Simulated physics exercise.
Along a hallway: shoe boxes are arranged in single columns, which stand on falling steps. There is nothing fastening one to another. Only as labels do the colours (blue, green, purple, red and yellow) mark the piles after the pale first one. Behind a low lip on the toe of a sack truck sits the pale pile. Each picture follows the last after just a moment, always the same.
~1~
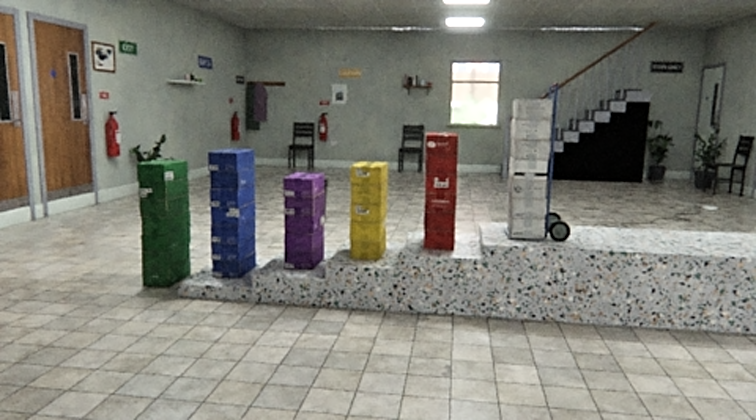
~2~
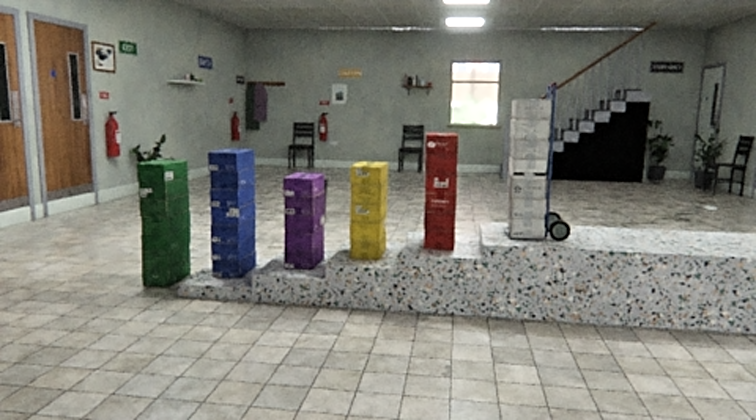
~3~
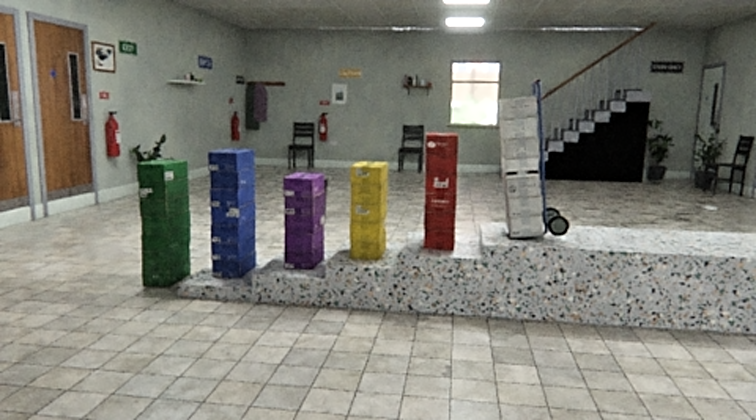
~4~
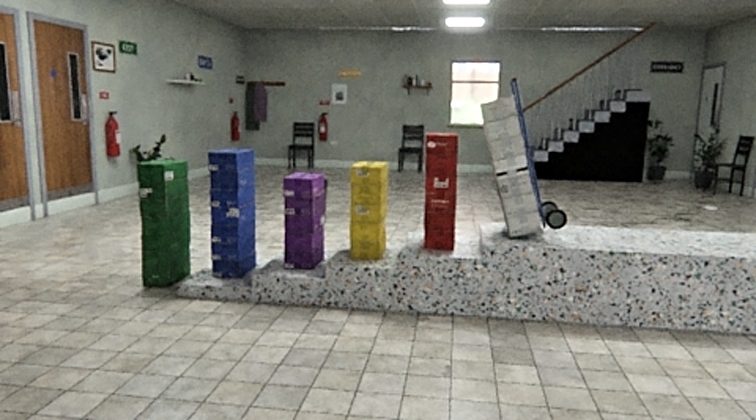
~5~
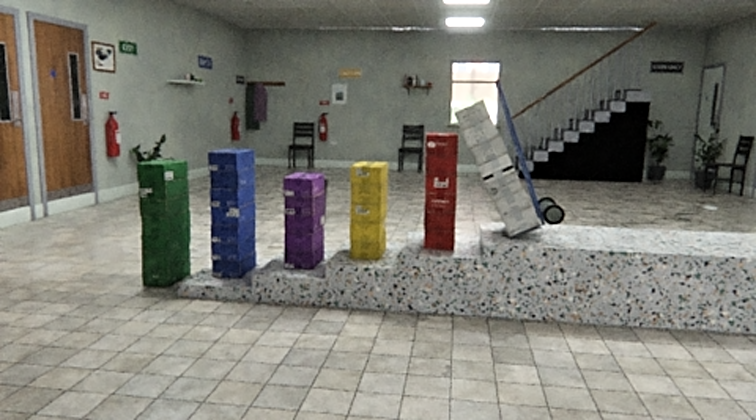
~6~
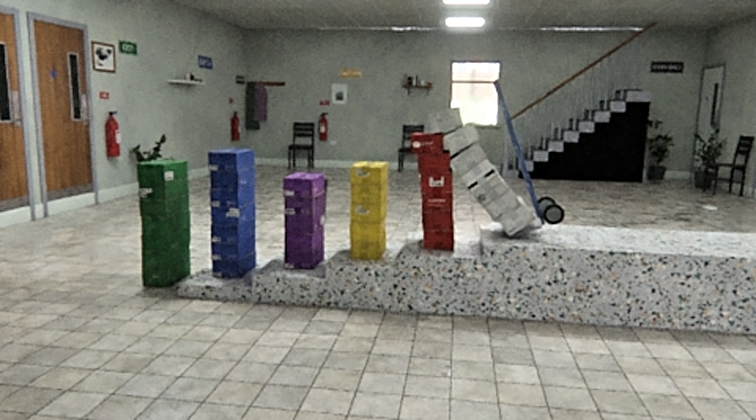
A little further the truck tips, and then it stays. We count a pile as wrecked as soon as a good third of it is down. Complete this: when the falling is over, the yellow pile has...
When the falling is over, the yellow pile has come down.
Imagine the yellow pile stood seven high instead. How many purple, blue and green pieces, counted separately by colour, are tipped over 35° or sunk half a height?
For purple the count is 5, for blue it is 7, and for green it is 6.
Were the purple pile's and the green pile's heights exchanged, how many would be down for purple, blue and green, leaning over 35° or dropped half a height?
It works out to purple 7, then blue 6, then green 4.
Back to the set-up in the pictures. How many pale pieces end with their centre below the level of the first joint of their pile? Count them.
The pale count is 5.
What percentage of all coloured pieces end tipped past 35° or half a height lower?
I'd put it at roughly 85 per cent.
Soon, 7 of the pale pile down; none of the 5 yellow boxes down (0 of 30 in all colours); top yellow box displaced half its height; top red box tipped clearly, half its height lower.
A while on, 7 of the pale pile down; 5 of the 5 yellow boxes down (10 of 30 in all colours); top yellow box tipped well over, half its height lower; top purple box tipped clearly.
Towards the end, 7 of the pale pile down; 5 of the 5 yellow boxes down (26 of 30 in all colours); top yellow box tipped well over, some two heights lower; top green box tipped steeply, some five heights lower.
Finally, 7 of the pale pile down; 5 of the 5 yellow boxes down (26 of 30 in all colours); top yellow box tipped well over, some two heights lower; top green box upside down. Seen by the last camera, middles, top yellow box near (258, 213), top green box near (21, 262).
